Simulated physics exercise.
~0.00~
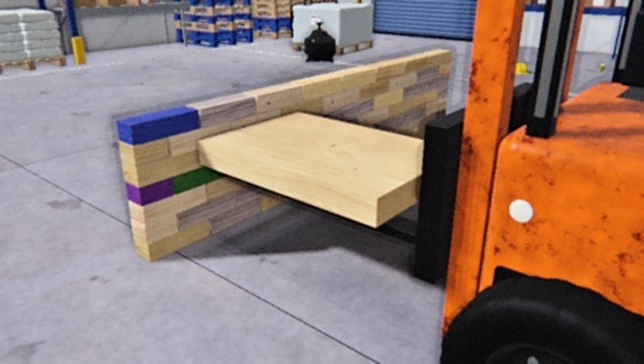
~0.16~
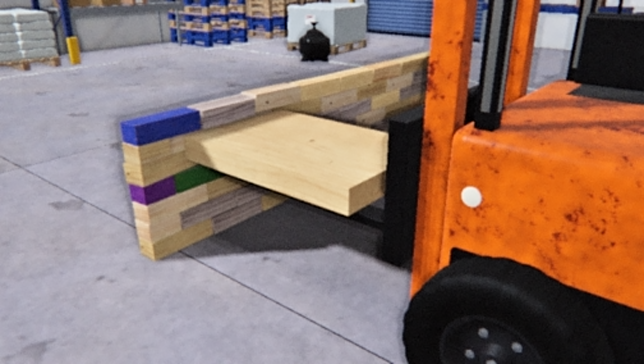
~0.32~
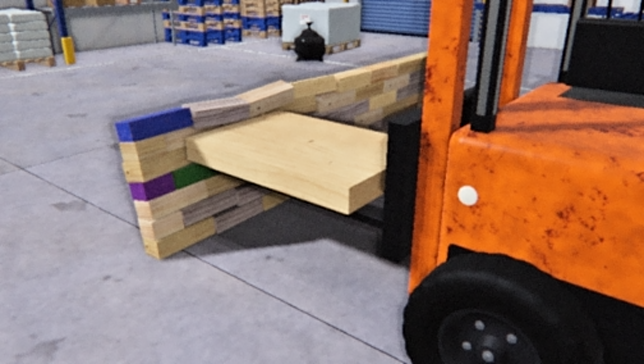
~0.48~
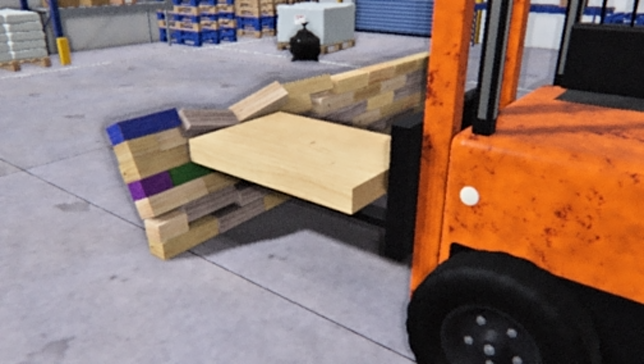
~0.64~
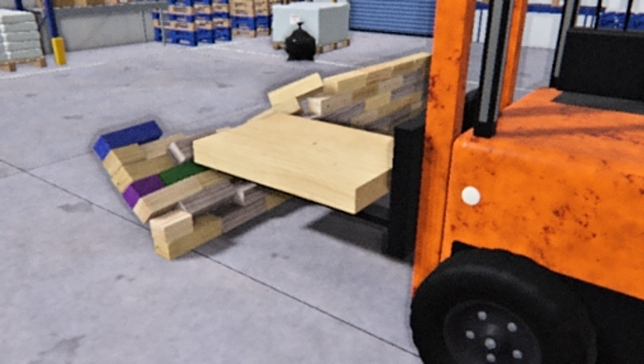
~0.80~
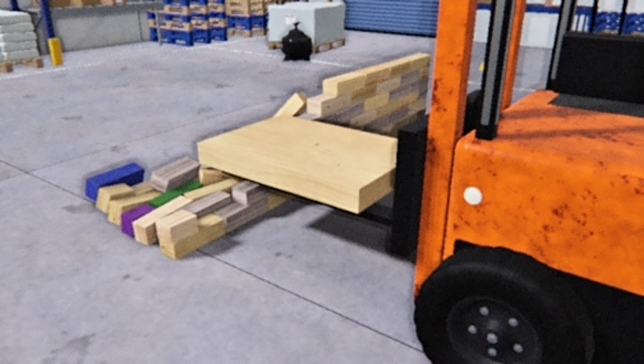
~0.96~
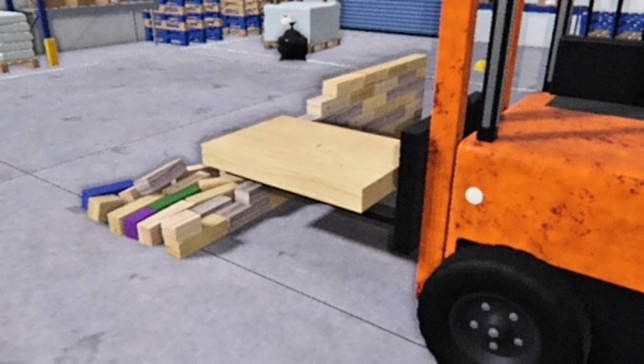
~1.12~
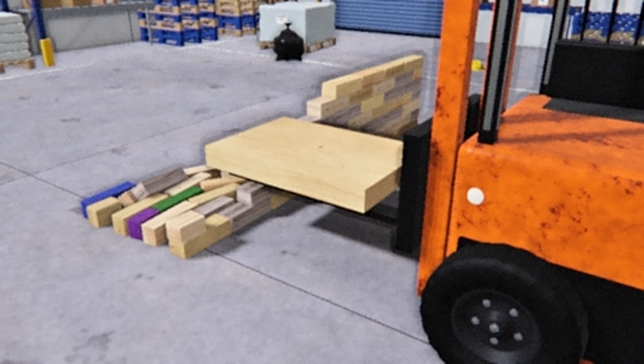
To begin with, an orange forklift carries a pale wooden slab against a wall of stacked timber blocks, with blue, green and purple blocks near its left end. The forklift edges left, then stays almost still as the near end of the wall starts to tilt away. The upper blocks separate and a gap opens behind the slab. The blue, green and purple blocks tip over together and spill onto the concrete with their neighbours. Finally, the fallen blocks lie fanned out on the floor, while the far part of the wall remains standing beside the raised slab.
